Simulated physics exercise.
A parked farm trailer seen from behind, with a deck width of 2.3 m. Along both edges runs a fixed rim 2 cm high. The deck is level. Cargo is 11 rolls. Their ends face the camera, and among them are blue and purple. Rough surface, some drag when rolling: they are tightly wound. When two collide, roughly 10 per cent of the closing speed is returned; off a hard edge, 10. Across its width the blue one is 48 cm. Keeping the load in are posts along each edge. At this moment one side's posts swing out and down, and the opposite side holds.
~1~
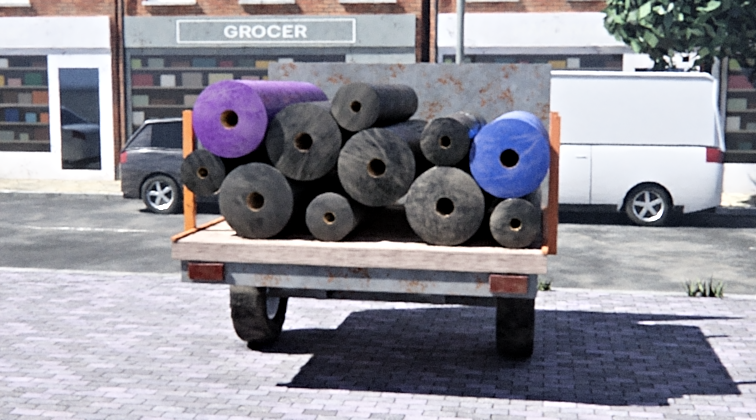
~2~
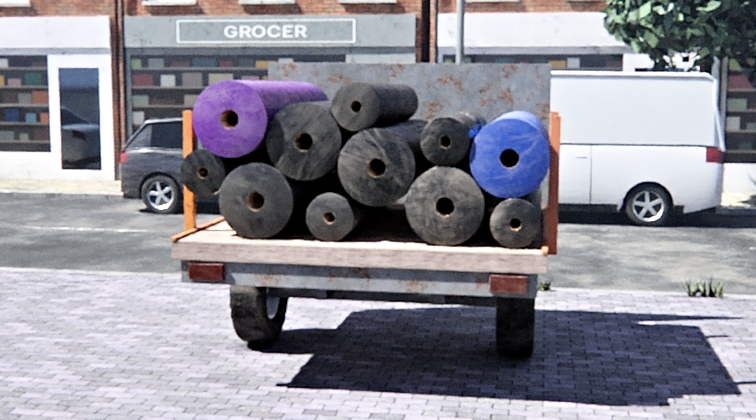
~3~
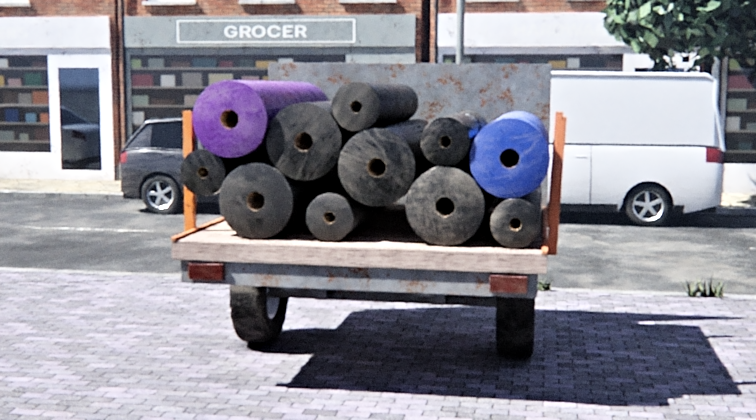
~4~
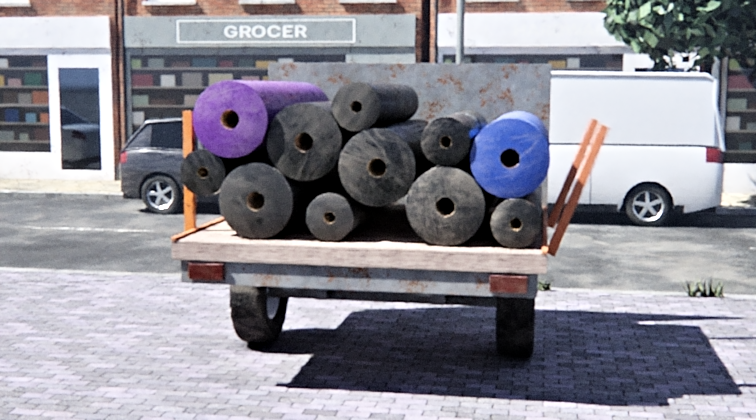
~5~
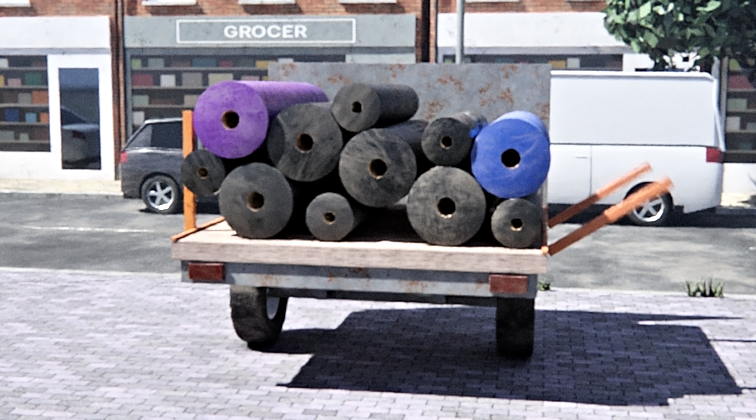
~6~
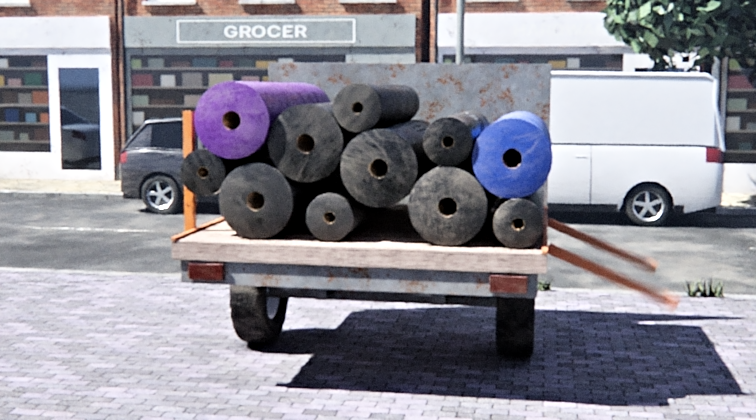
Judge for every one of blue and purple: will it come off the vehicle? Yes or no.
Blue, yes; purple, no.
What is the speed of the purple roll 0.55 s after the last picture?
It's travelling at about 0.1 m/s.
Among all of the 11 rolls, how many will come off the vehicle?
The answer is 1.
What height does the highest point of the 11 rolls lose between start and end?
About 5 cm.
Another 0.6 s on from the last picture, blue is up on others, 10 cm from the right edge, rolling right; purple is up on others, 40 cm from the left edge, rolling left; 0 of 11 are off.
Another 1.2 s on from the last picture, blue is dropping off the right side; still the same for purple; 1 of 11 is off.
In the end (3.1 s after the last picture), blue is down on the right; purple is up on others, 40 cm from the left edge; 1 of 11 is off.
